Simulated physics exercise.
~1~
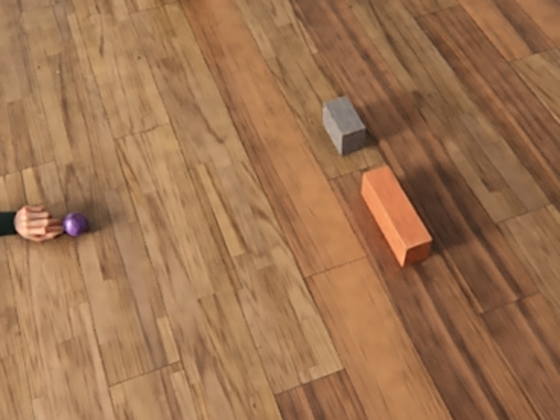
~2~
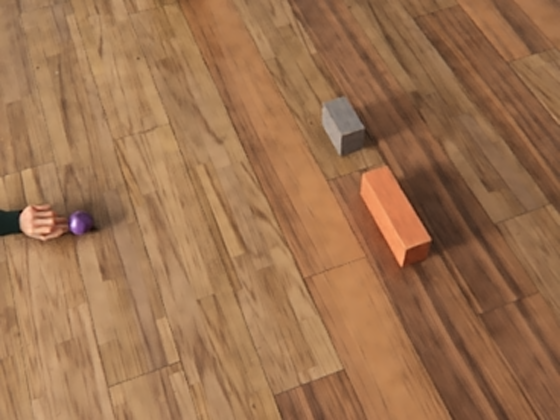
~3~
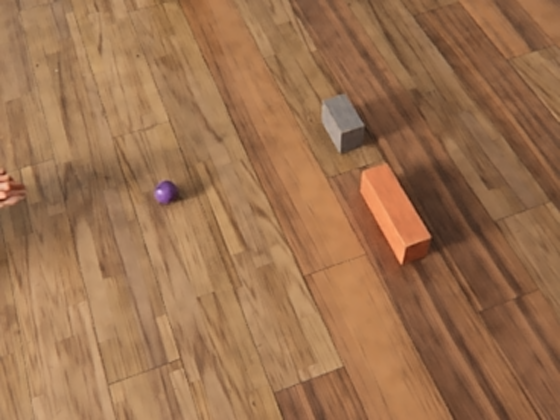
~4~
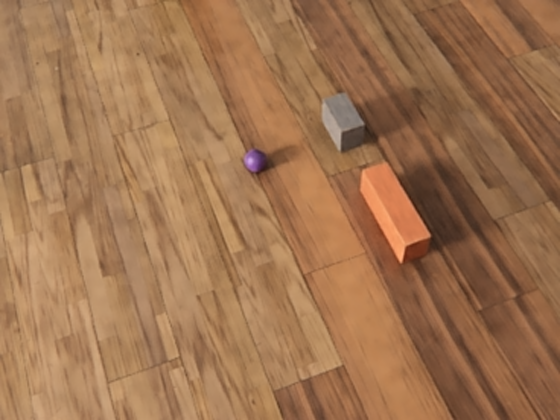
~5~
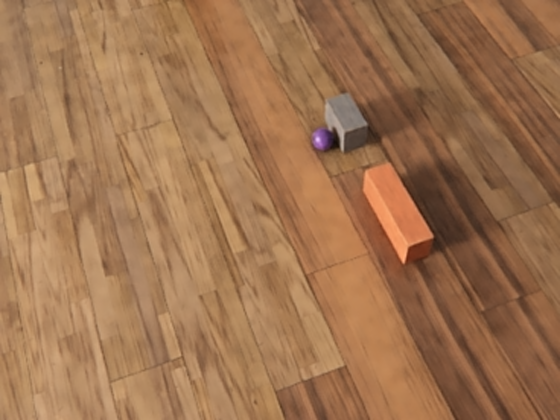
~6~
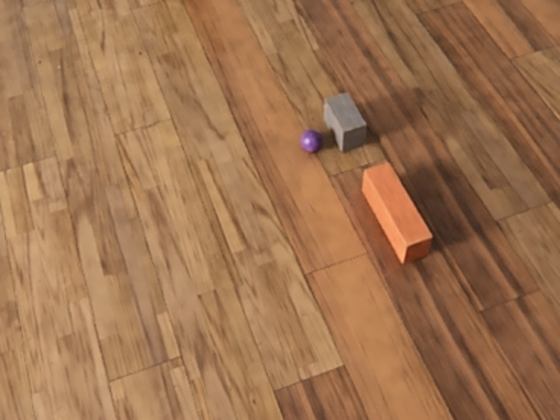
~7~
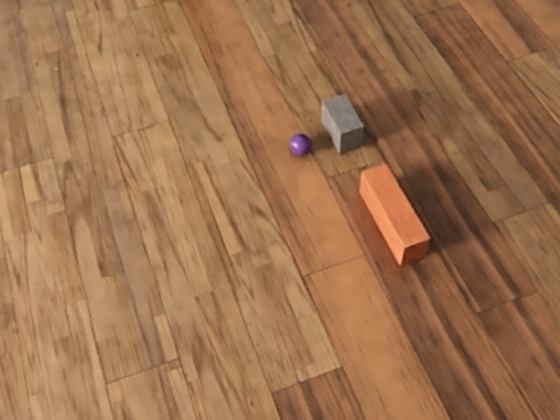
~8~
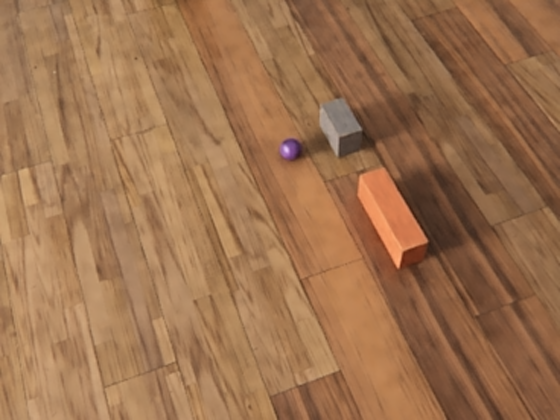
A hand at the left sent a small purple ball rolling across a wooden floor toward a grey block and a longer orange one, but it missed the gap, bumped the grey block and rolled slowly back a short way to the left.
